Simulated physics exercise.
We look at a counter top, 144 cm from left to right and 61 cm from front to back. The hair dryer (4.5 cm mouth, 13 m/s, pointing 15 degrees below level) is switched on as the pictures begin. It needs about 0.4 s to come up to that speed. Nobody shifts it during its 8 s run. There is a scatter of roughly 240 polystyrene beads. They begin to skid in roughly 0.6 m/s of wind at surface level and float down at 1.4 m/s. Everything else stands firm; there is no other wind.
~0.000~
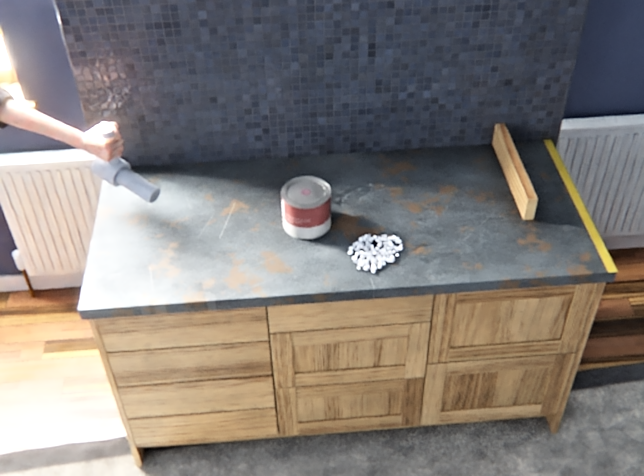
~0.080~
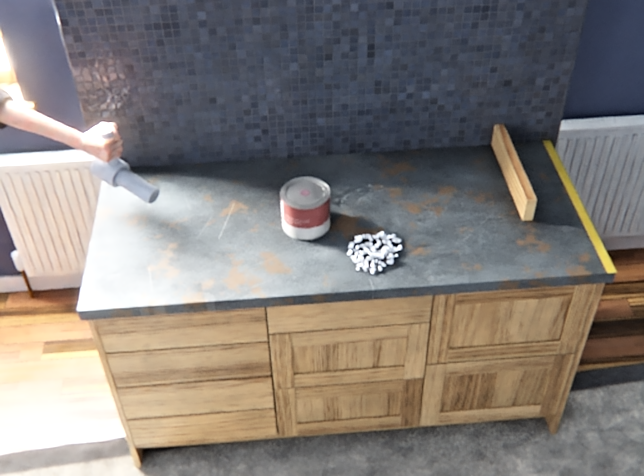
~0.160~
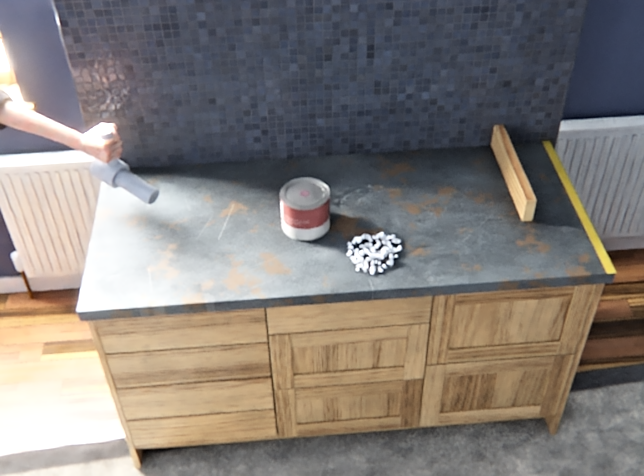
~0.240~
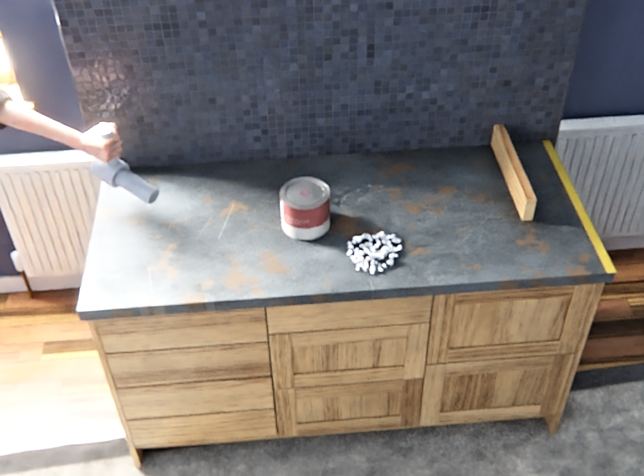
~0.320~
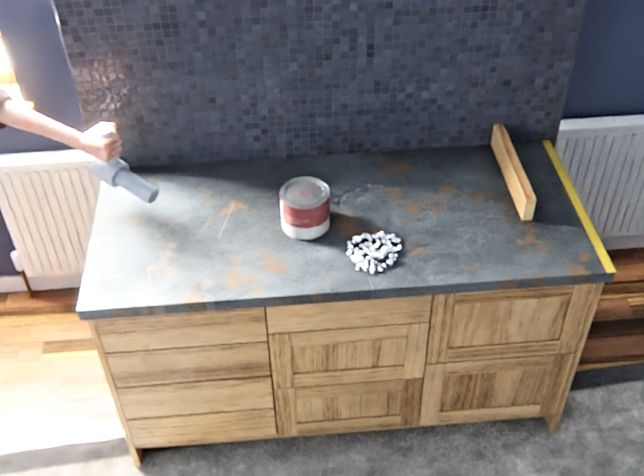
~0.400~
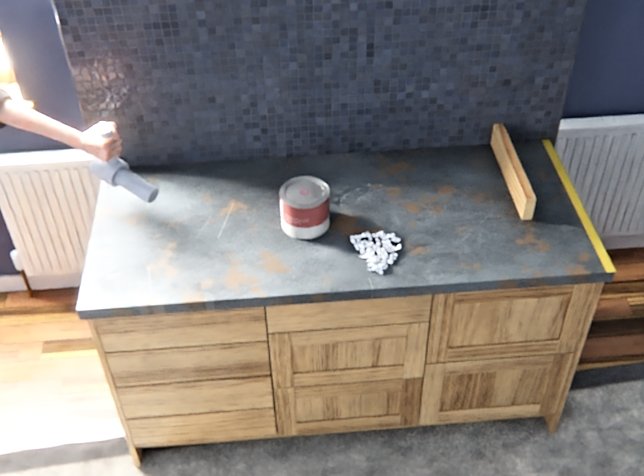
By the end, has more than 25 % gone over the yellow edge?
As for a quarter going over the yellow edge: Yes.
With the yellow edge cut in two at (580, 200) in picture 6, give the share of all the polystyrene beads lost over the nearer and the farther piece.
Some 50 % nearer, 0 % farther.
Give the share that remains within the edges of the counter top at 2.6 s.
Some 5 per cent.
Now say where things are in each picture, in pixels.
In the first picture, the middle of the polystyrene beads is near (373, 252), none has stirred yet and the mouth of the hair dryer is at (155, 196).
In the second picture, the middle of the polystyrene beads is near (373, 250), none has stirred yet and the yellow edge is centred on (580, 200).
In the third picture, the middle of the polystyrene beads is near (372, 251), none has stirred yet, the top of a tin is at (305, 193) and the top of a board is at (514, 160).
In the fourth picture, the middle of the polystyrene beads is near (372, 250) and none has stirred yet.
In the fifth picture, the middle of the polystyrene beads is near (372, 250) and none has stirred yet.
In the sixth picture, the middle of the polystyrene beads is near (375, 249), the farthest in sight from the hair dryer is at (399, 246) and about 20 % have left their places.
After 1.6 s, 37 % are over the yellow edge; the middle of those still in play is near (573, 225); 68 % have settled or left.
After 2.6 s, 48 % are over the yellow edge; 95 % have settled or left.
After 4.4 s, 49 % are over the yellow edge; 97 % have settled or left.
After 8.0 s, at the end, 49 % are over the yellow edge.
